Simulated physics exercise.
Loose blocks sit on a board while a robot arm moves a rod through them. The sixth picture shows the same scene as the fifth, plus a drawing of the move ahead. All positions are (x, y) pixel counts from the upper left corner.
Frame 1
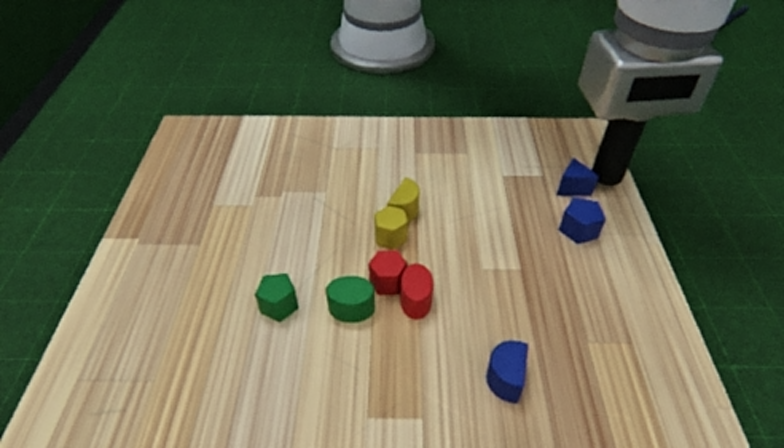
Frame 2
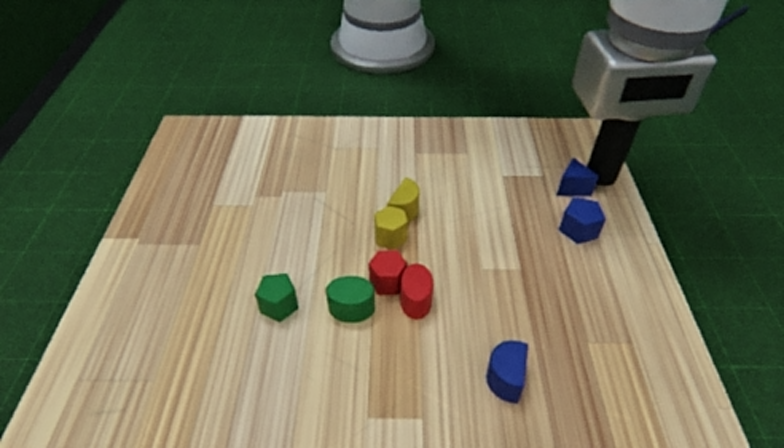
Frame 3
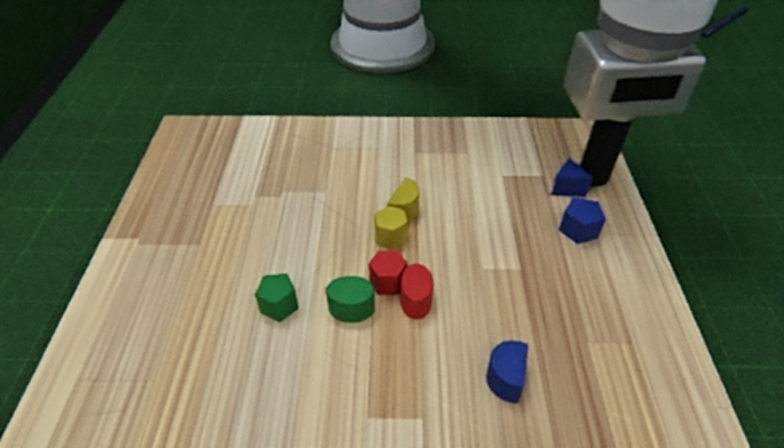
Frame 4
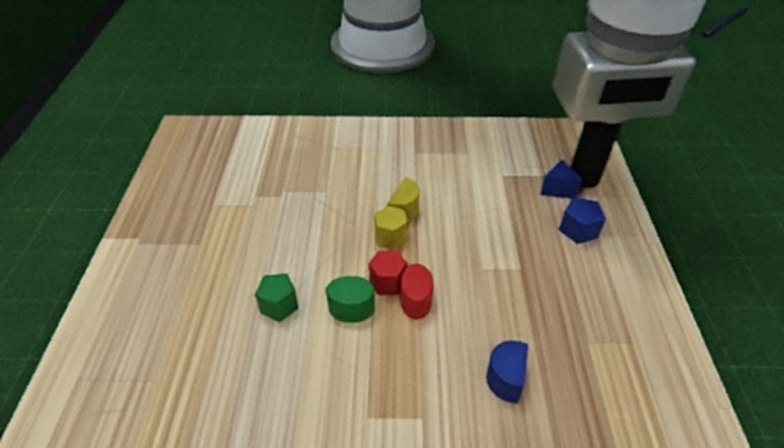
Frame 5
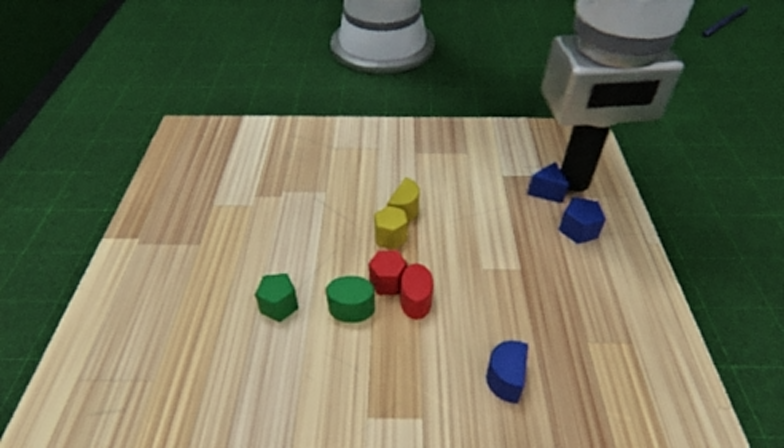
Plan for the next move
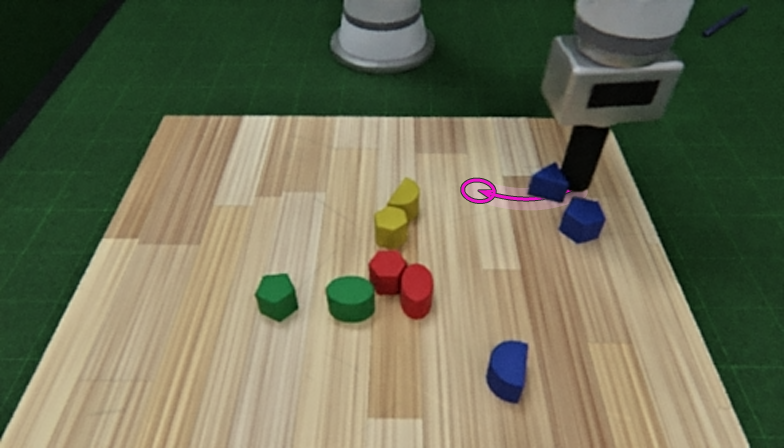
The footage shows a robot arm holding a black rod over a wooden board scattered with red, green, yellow and blue blocks; the rod moves slightly left, pushing a blue triangle a short way left while the other blocks stay still.
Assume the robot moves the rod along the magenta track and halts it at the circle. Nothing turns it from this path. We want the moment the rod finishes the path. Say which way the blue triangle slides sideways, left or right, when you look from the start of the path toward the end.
It goes toward the left-hand side.
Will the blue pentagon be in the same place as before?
Going by the path, yes.
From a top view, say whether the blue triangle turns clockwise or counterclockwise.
Bird's-eye view: Counterclockwise.
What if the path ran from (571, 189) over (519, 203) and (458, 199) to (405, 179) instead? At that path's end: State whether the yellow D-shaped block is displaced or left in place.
It is no longer where it was.
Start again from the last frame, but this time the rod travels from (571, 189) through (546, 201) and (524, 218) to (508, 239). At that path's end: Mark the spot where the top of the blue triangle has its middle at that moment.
Around (506, 184).
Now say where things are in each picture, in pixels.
The first frame shows rod's lower end (606, 176); blue triangle (579, 169); blue pentagon (586, 210).
The second frame shows rod (601, 176); blocks still.
The third frame shows rod (593, 176); blue triangle (573, 170).
The fourth frame shows rod (584, 178); blue triangle (563, 171).
The fifth frame shows rod (574, 182); blue triangle (552, 173); blue pentagon (586, 210).
Drawn move, from (571, 189) by way of (543, 198) and (511, 198) to (478, 191).
The first path, step by step. One third of the way, rod (545, 190); blue triangle (521, 179), turned 15° clockwise.
Two thirds of the way, rod (512, 190); blue triangle (488, 182).
At the end, rod (480, 183); blue triangle (460, 182), turned 35° anticlockwise; blue pentagon still.
